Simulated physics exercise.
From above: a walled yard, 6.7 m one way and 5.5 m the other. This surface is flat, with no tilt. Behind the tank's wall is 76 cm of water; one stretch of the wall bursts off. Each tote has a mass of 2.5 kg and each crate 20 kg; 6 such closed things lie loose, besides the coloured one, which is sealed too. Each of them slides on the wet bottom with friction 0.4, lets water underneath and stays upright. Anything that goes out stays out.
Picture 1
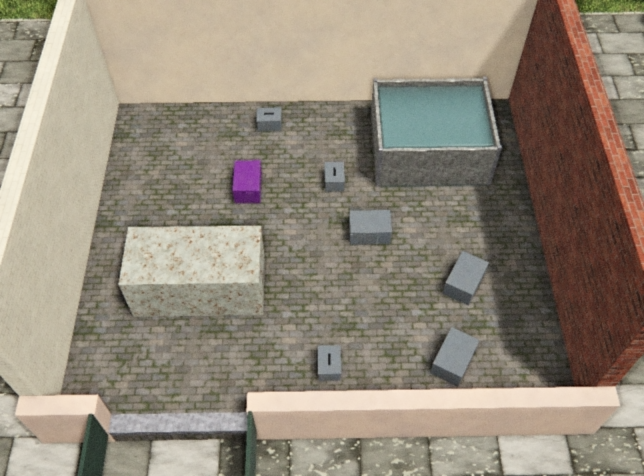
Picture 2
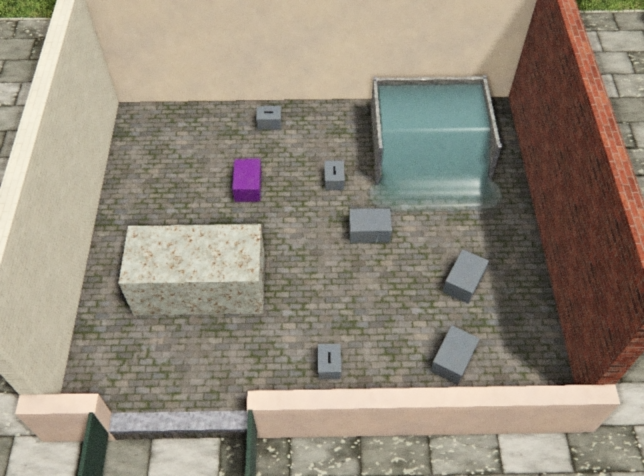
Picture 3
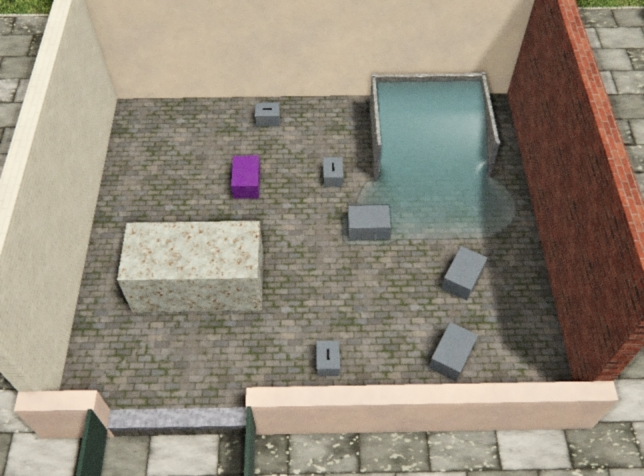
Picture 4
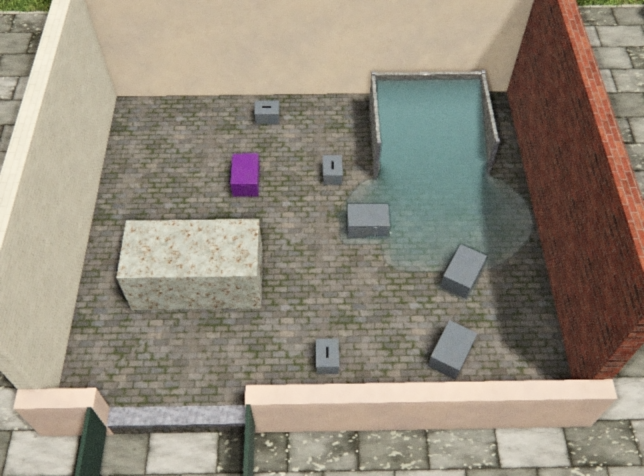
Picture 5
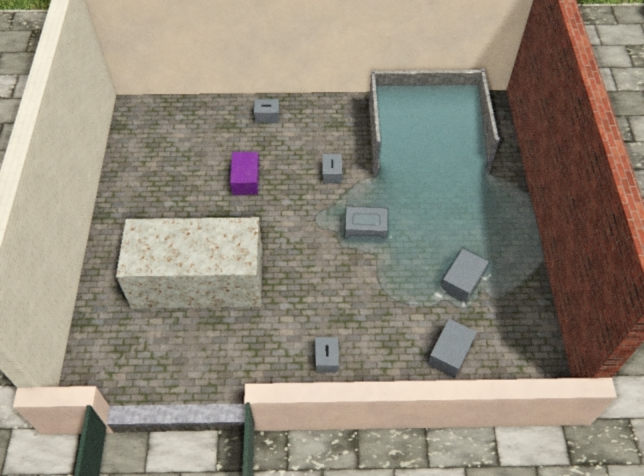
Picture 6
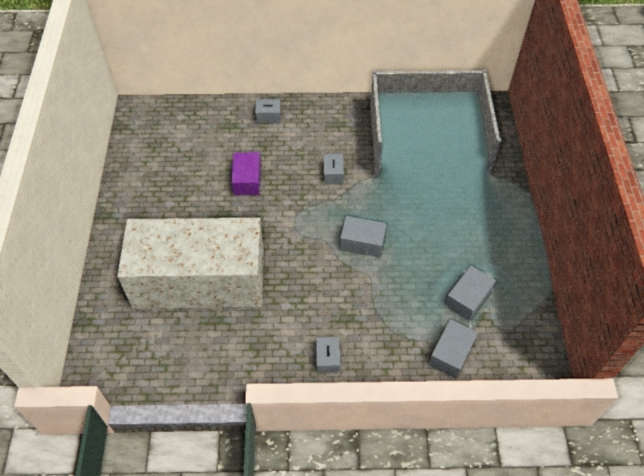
At first, water fills a tank at the back right of a walled, paved yard scattered with grey boxes, a purple box and a large stone block. Then the tank's front opens and water spreads forward across the paving, surrounding some grey boxes and shifting two, while the purple one stays still.
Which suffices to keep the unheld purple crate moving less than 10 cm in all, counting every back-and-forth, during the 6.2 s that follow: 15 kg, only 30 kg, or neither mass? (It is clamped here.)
To my eye, it needs the heavier setting.
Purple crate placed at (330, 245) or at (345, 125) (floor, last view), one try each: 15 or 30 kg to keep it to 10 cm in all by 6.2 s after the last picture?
In that order: Neither holds; either load holds.
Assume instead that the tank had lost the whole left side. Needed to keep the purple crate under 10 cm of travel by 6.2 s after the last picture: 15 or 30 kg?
So both picks fail.
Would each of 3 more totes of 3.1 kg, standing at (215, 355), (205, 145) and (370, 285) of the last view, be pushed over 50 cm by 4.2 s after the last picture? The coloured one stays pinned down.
Beyond it, within it, beyond it.
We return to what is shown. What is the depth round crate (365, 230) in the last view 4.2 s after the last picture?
Roughly 15 cm.
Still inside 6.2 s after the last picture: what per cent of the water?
Somewhere near 90 percent, give or take.
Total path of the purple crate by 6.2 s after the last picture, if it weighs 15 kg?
Path length near 60 cm.
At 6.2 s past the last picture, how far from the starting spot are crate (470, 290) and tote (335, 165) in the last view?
Displacement: 100 cm, then 60 cm.
Then, 0.6 s after the last picture the purple crate would be 0 cm from its start with 15 kg and 0 cm from its start with 30 kg; 0 cm of water round it then.
Then, 2.3 s after the last picture the purple crate would be 0 cm from its start with 15 kg and 0 cm from its start with 30 kg; 0 cm of water round it then.
Then, 4.2 s after the last picture the purple crate would be 4 cm from its start with 15 kg and 0 cm from its start with 30 kg; 4 cm of water round it then.
Then, 6.2 s after the last picture the purple crate would be 60 cm from its start with 15 kg and 0 cm from its start with 30 kg; 3 cm of water round it then.
